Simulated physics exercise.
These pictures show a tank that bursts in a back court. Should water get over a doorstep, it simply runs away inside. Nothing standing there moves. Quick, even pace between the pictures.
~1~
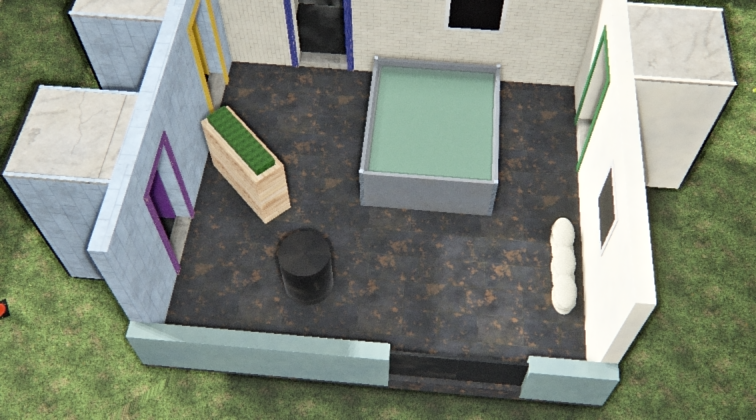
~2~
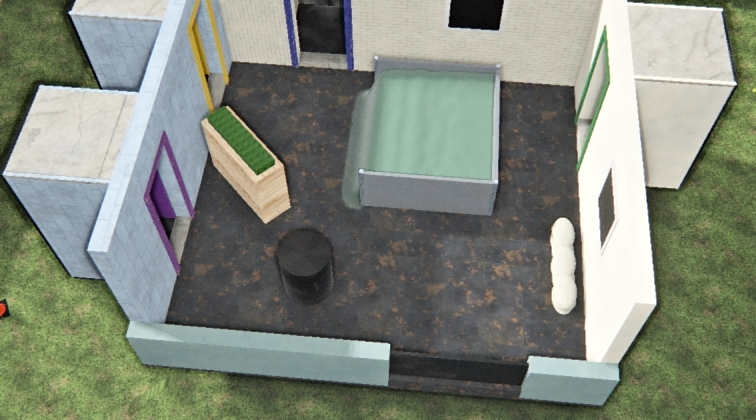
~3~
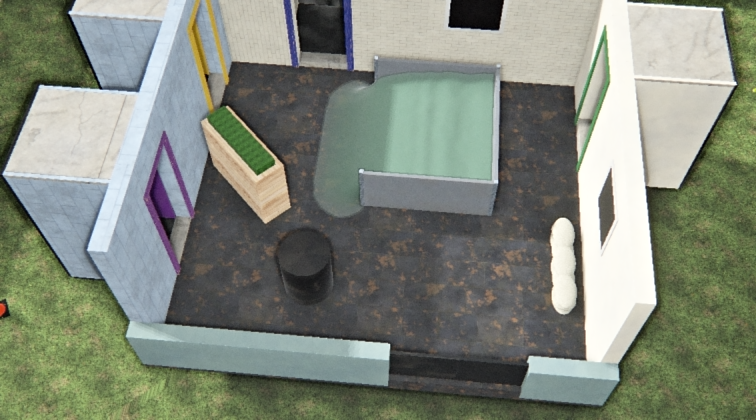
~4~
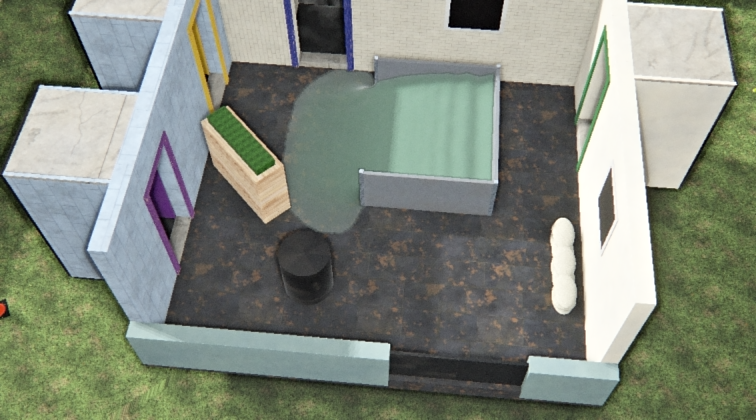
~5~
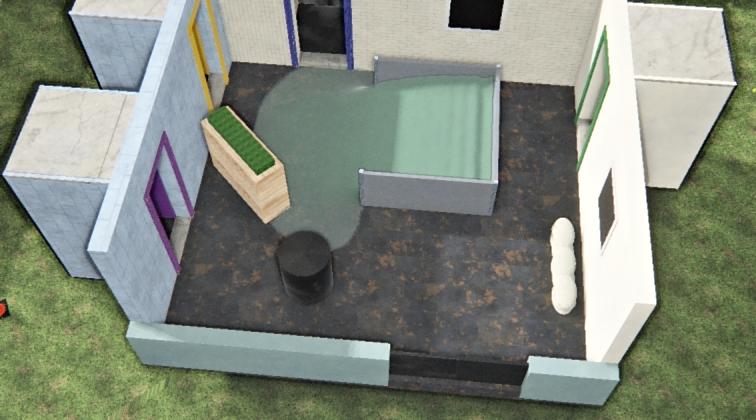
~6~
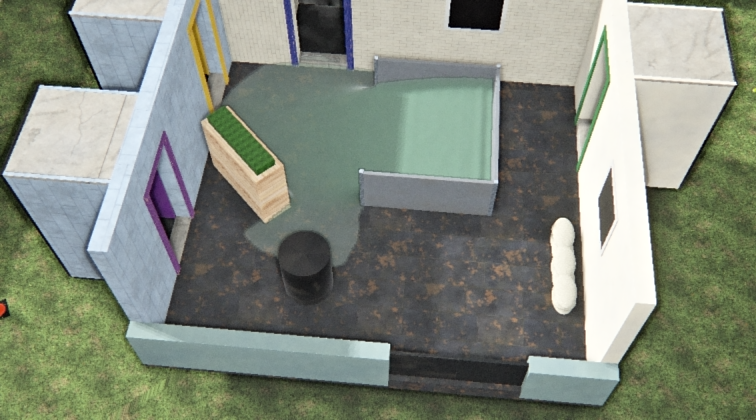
At first, pale green water lies still in a grey-walled tank inside a roofless walled court. Then the tank's left side is open and water pours out leftward across the dark floor, spreading toward the blue-framed doorway, around the wooden planter and up to the black barrel.
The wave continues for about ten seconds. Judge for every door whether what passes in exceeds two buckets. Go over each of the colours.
At the end, the yellow door will top two buckets; the purple door will top two buckets; the green door will not top two buckets; the blue door will top two buckets.
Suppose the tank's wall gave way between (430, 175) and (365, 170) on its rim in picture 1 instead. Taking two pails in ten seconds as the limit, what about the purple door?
Lab note: Purple door, above the mark.
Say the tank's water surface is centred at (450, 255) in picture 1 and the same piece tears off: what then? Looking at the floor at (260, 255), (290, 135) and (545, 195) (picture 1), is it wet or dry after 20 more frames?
Soaked, soaked, parched.
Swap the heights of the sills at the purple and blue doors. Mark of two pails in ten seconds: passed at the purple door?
Well, the way I see it, the purple door never reaches the limit.
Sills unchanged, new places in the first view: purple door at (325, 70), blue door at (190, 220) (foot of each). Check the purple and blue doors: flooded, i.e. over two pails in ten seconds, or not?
Result - purple runs over the limit, blue keeps within bounds.
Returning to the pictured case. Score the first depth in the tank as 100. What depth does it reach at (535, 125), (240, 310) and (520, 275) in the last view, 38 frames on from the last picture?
Depths of roughly 6, 10 and 6 per cent.
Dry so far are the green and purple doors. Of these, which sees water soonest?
Go with the door marked purple.
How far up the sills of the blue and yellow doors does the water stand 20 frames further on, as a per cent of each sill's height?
Near 190 per cent and 100 per cent, respectively.
A moment on, water covers 35 % of the floor; the yellow door over two buckets in, the purple door not reached, the green door not reached, the blue door under two buckets in.
Next, water covers 45 % of the floor; the yellow door far over two buckets in, the purple door wet at the sill, nothing in, the green door not reached, the blue door under two buckets in.
Then, water covers 60 % of the floor; the yellow door far over two buckets in, the purple door wet at the sill, nothing in, the green door not reached, the blue door far over two buckets in.
Later, water covers 90 % of the floor; the yellow door far over two buckets in, the purple door under two buckets in, the green door wet at the sill, nothing in, the blue door far over two buckets in.
In the end, water covers 95 % of the floor; the yellow door far over two buckets in, the purple door over two buckets in, the green door wet at the sill, nothing in, the blue door far over two buckets in.
